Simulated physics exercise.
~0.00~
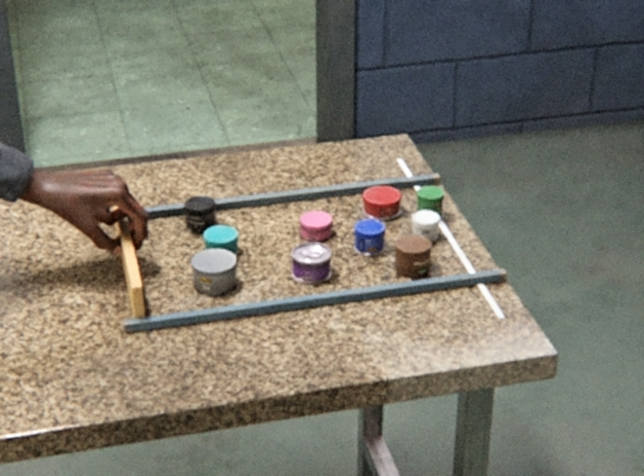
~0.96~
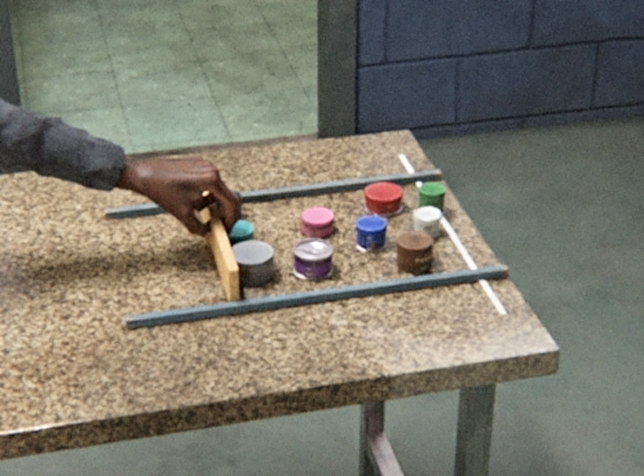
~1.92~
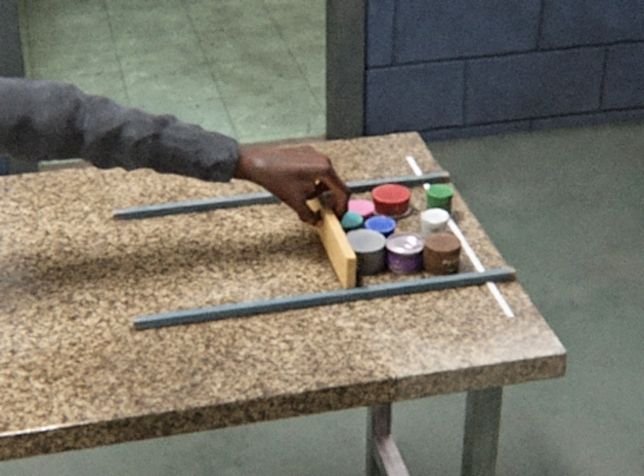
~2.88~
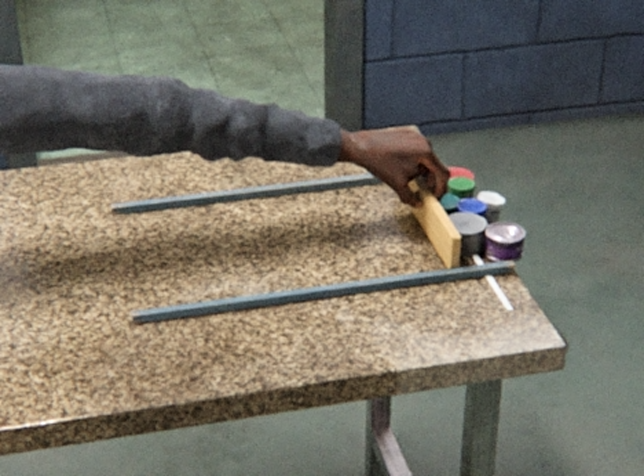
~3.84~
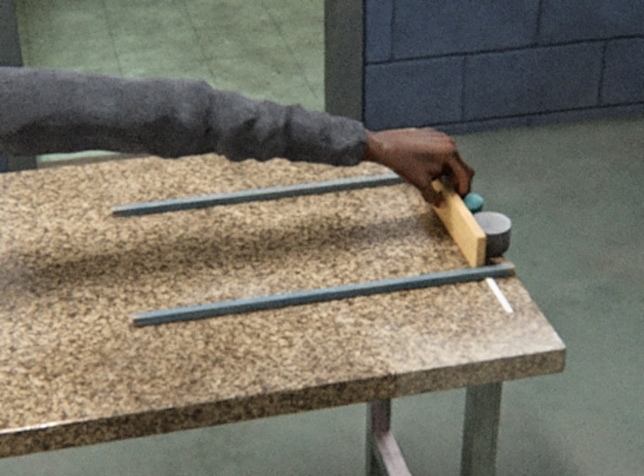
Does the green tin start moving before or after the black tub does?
The green tin starts moving after the black tub. The board sweeps through the black tub's spot early in its push, while the green tin stays put near the tape until the board has pushed the group close to the table's right edge.
The video shows a hand sliding an upright wooden board rightward between two rails on a speckled table, gathering small colourful containers and pushing them past the white tape. Most go over the right edge, including the red and blue pots, while a grey container and a teal one remain beside the board.
